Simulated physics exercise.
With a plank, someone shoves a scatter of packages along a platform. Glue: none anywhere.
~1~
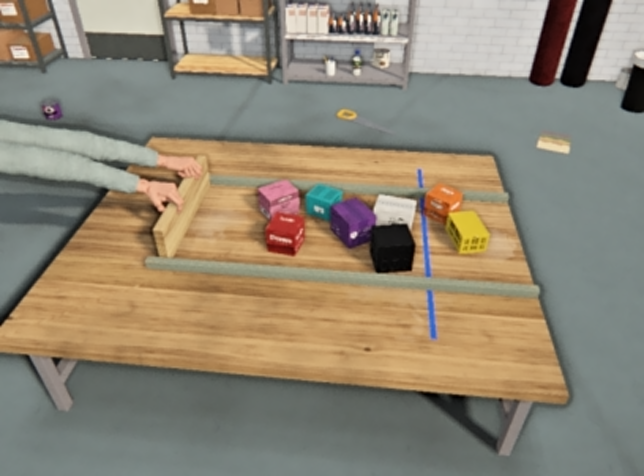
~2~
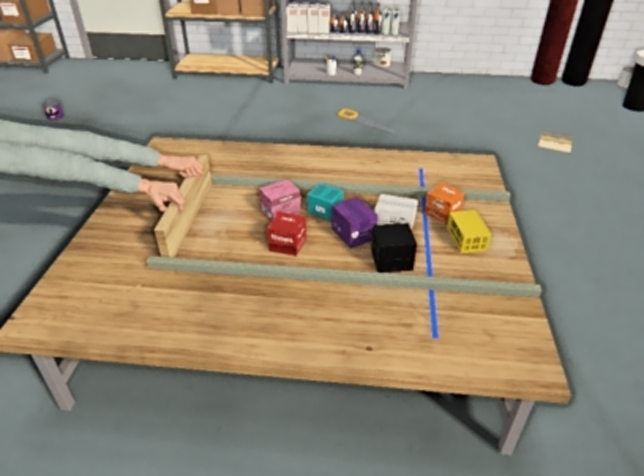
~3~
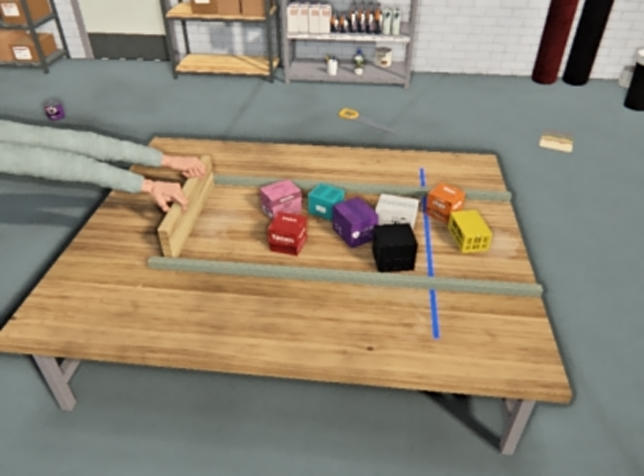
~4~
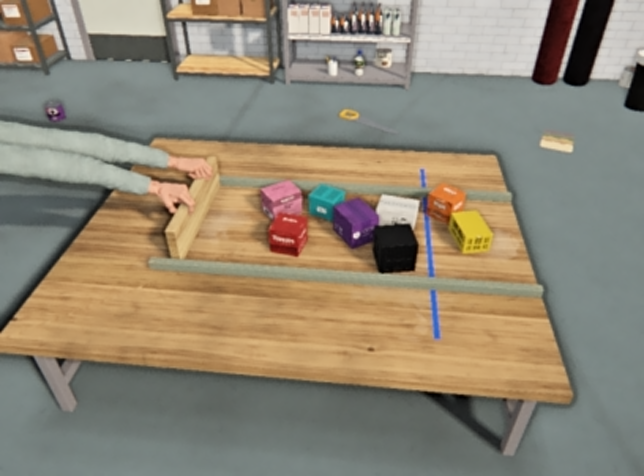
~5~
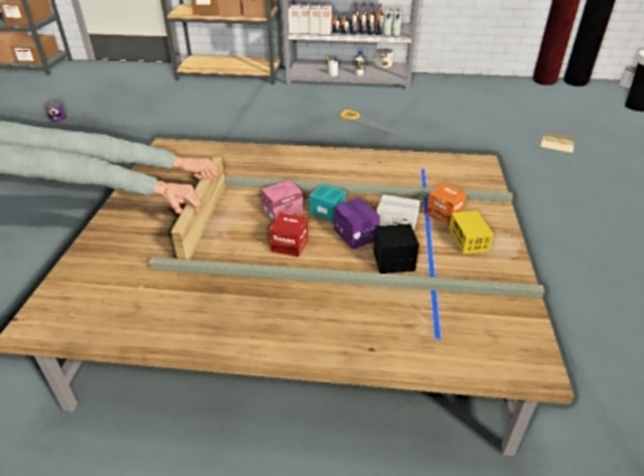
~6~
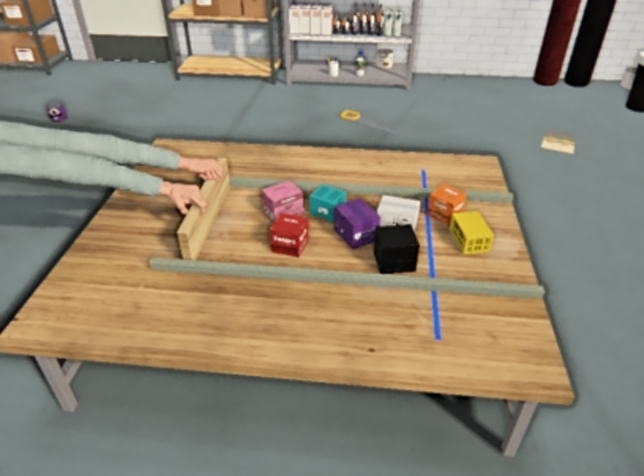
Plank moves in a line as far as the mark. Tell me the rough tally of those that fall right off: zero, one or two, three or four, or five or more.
Tally: Zero.
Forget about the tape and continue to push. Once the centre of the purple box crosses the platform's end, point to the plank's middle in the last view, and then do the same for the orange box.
Around (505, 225) first and around (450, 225) second.
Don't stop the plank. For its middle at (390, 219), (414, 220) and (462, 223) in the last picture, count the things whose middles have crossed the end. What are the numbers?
Place by place, 0, 0 and 2.
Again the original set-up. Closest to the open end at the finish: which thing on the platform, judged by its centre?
The yellow crate.
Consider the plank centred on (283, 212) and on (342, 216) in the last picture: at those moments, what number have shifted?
At first I count 3, and then 5.
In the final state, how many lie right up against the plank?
3 end up touching it.
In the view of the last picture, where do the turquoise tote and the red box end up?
Turquoise tote at (469, 208), red box at (448, 246).
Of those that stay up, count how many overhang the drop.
The total comes out at 0.
Soon after, none off yet; yellow crate at rest near (471, 232); orange box at rest near (447, 205); white parcel at rest near (398, 213).
Then, none off yet; yellow crate at rest near (471, 232); orange box at rest near (447, 205); white parcel moved a little near (407, 214).
Further on, none off yet; yellow crate moved about its own width near (495, 244); orange box moved a little near (460, 205); white parcel moved about its own width near (454, 226).
At rest, the number that fall off is zero.
